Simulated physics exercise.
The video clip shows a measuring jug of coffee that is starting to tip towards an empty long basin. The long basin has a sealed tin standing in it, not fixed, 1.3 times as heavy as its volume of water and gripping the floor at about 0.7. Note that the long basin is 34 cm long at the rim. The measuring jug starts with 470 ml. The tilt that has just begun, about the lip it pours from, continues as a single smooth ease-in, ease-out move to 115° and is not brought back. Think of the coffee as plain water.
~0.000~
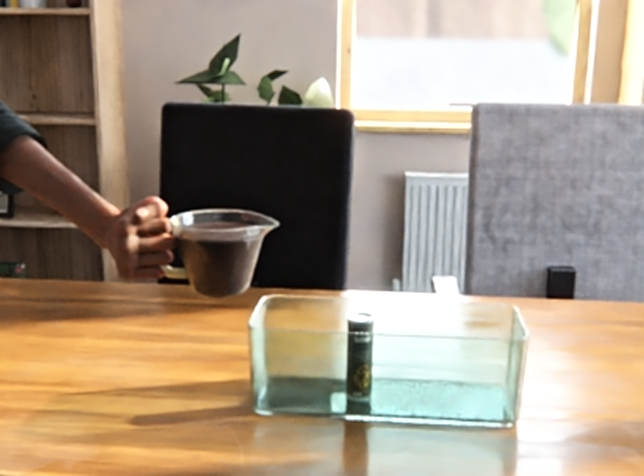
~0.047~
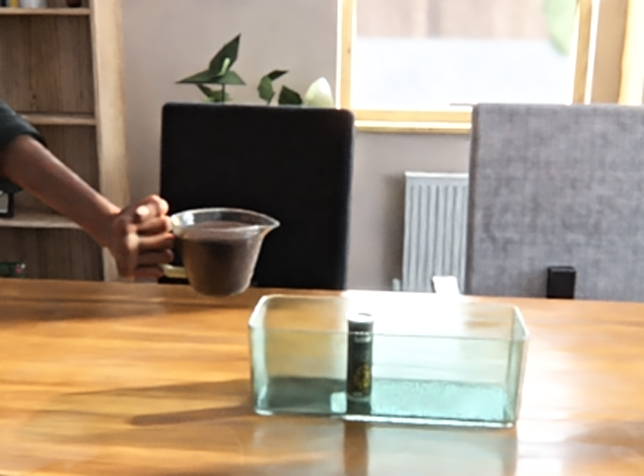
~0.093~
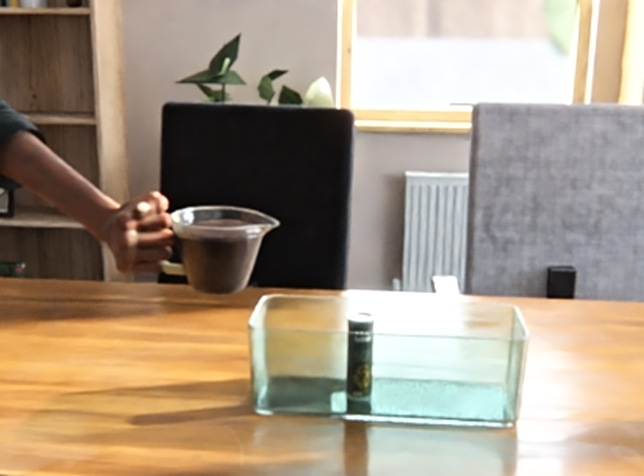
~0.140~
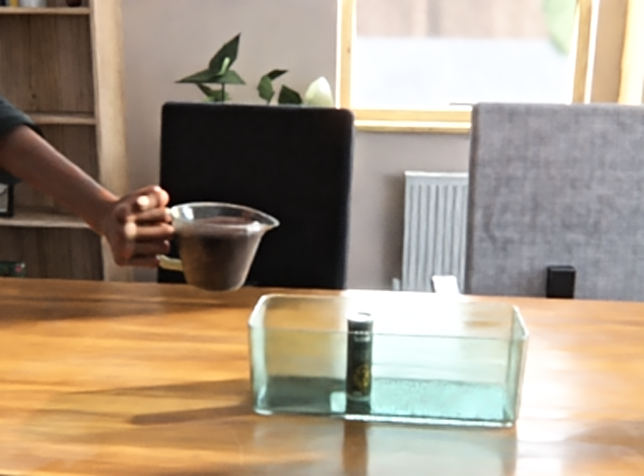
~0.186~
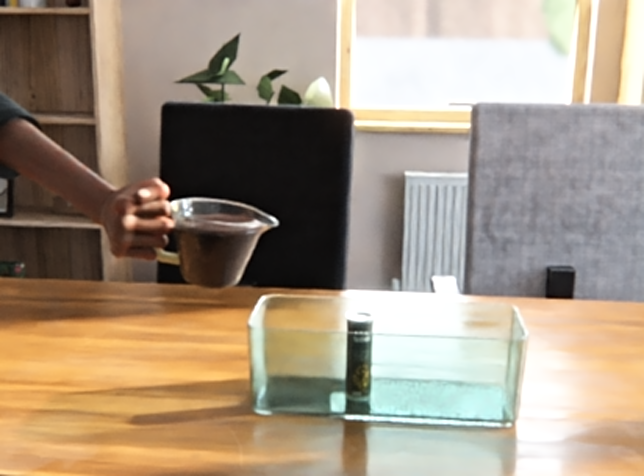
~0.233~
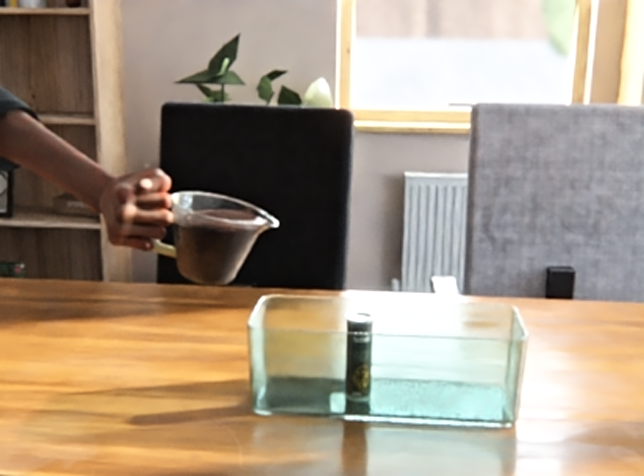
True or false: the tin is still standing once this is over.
False.
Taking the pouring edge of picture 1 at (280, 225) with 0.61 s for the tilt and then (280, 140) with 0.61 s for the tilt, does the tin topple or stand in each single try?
In the first try it comes down; in the second it remains standing.
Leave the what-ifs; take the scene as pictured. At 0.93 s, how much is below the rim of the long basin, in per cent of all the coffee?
About 82 %.
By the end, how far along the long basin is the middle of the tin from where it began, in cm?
Net tin displacement: Roughly 7.5 cm.
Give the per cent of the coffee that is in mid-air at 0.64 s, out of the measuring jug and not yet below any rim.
Around 32 in a hundred.
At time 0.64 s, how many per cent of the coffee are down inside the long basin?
Estimate - around 10 in a hundred parts.
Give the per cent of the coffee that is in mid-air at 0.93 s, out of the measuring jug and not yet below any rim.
Near 16 percent.
After 0.64 s the tilt is 74° and 57 per cent is still to pour; the tin stands where it began.
After 0.93 s the tilt is 110° and 2 per cent is still to pour; the tin leans 31°.
After 1.24 s the tilt is 115° and 0 per cent is still to pour; the tin lies on its side.
After 1.58 s the tilt is 115° and 0 per cent is still to pour; the tin lies on its side.
In the end the tin lies on its side.
